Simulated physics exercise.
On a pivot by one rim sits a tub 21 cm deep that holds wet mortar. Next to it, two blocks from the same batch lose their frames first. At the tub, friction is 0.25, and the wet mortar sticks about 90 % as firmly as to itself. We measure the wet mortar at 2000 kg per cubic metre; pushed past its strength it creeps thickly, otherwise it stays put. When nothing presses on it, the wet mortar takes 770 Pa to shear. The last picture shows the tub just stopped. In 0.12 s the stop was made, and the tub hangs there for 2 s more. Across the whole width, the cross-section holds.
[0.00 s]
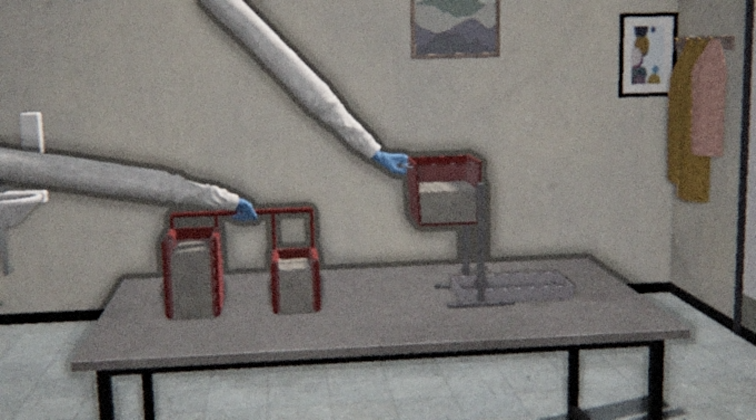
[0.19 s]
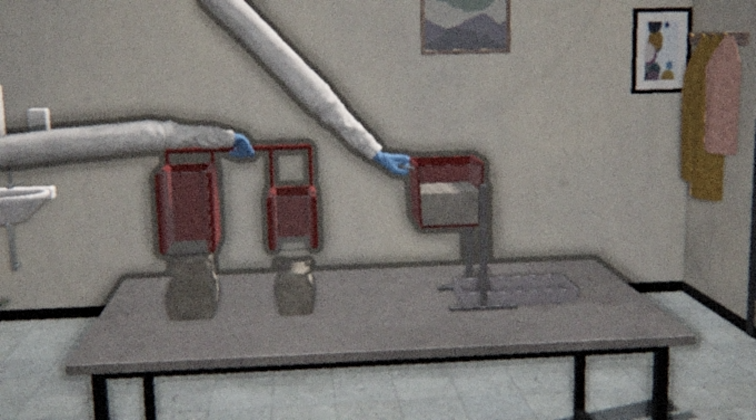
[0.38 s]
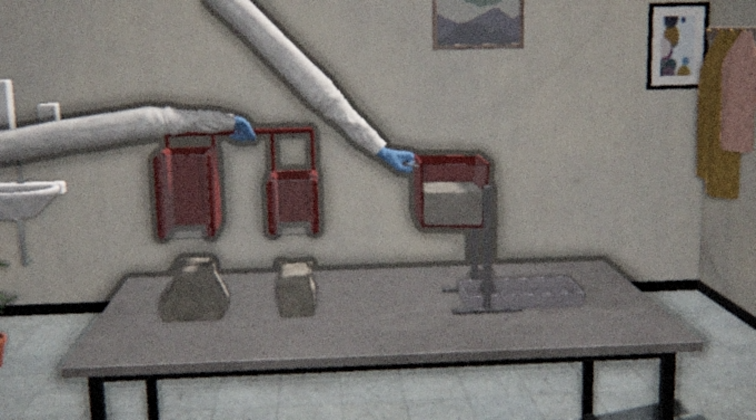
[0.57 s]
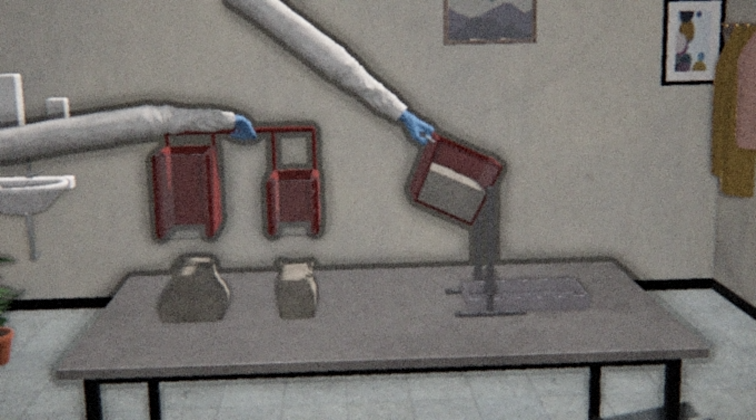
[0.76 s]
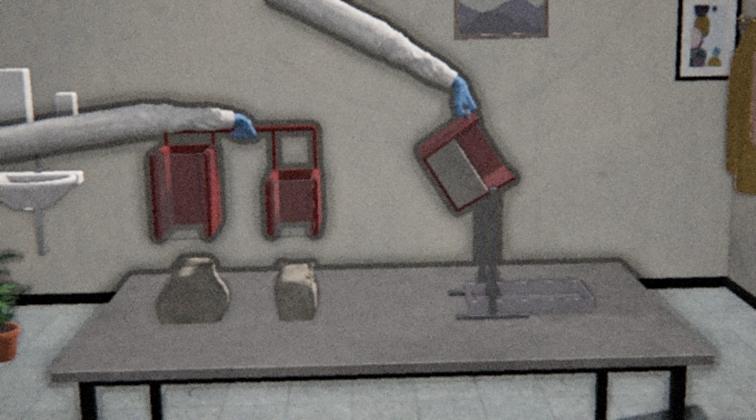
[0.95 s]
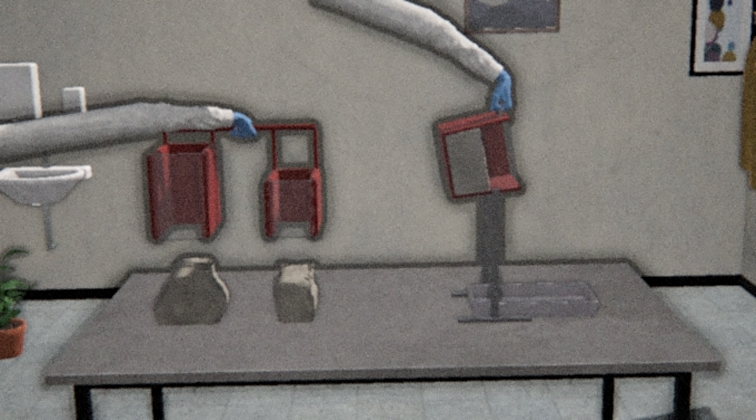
The video shows a gloved hand lifting two red open holders off grey blocks on a table, the left block slumping lower and bulging, while another gloved hand at right tilts a red tub of grey material steeply onto its side.
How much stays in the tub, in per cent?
Roughly 100 per cent stays in the tub.
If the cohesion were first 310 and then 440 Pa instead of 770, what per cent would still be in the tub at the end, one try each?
Going in order, it's 85 % and then 100 %.
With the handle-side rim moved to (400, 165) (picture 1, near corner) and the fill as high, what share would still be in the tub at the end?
In that case close to 100 %.
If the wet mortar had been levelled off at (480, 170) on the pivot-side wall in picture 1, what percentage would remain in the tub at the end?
Then about 100 %.
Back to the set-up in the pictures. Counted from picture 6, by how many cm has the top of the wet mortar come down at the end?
0 cm or so.
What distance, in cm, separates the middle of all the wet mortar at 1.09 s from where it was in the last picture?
Roughly 0 centimetres.
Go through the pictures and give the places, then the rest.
In the first picture, handle-side rim at (418, 165), tilt 0 degrees; crest of the wet mortar at (433, 191); block heights 23 cm, 15 cm (left to right).
In the second picture, handle-side rim at (419, 166), tilt 0 degrees; crest of the wet mortar at (435, 193); block heights 21 cm, 15 cm (left to right).
In the third picture, handle-side rim at (423, 164), tilt 2 degrees; crest of the wet mortar at (428, 192); block heights 17 cm, 15 cm (left to right).
In the fourth picture, handle-side rim at (441, 141), tilt 25 degrees; crest of the wet mortar at (431, 170); block heights 17 cm, 15 cm (left to right).
In the fifth picture, handle-side rim at (479, 122), tilt 58 degrees; crest of the wet mortar at (453, 142); block heights 17 cm, 15 cm (left to right).
In the sixth picture, handle-side rim at (510, 121), tilt 81 degrees; crest of the wet mortar at (477, 131); block heights 17 cm, 15 cm (left to right).
After 1.09 s, the tub is at 81 degrees and holds 100 %.
After 1.26 s, the tub is at 81 degrees and holds 100 %.
After 1.43 s, the tub is at 81 degrees and holds 100 %.
After 1.60 s, the tub is at 81 degrees and holds 100 %.
After 2.95 s, the tub is at 81 degrees and holds 100 %.
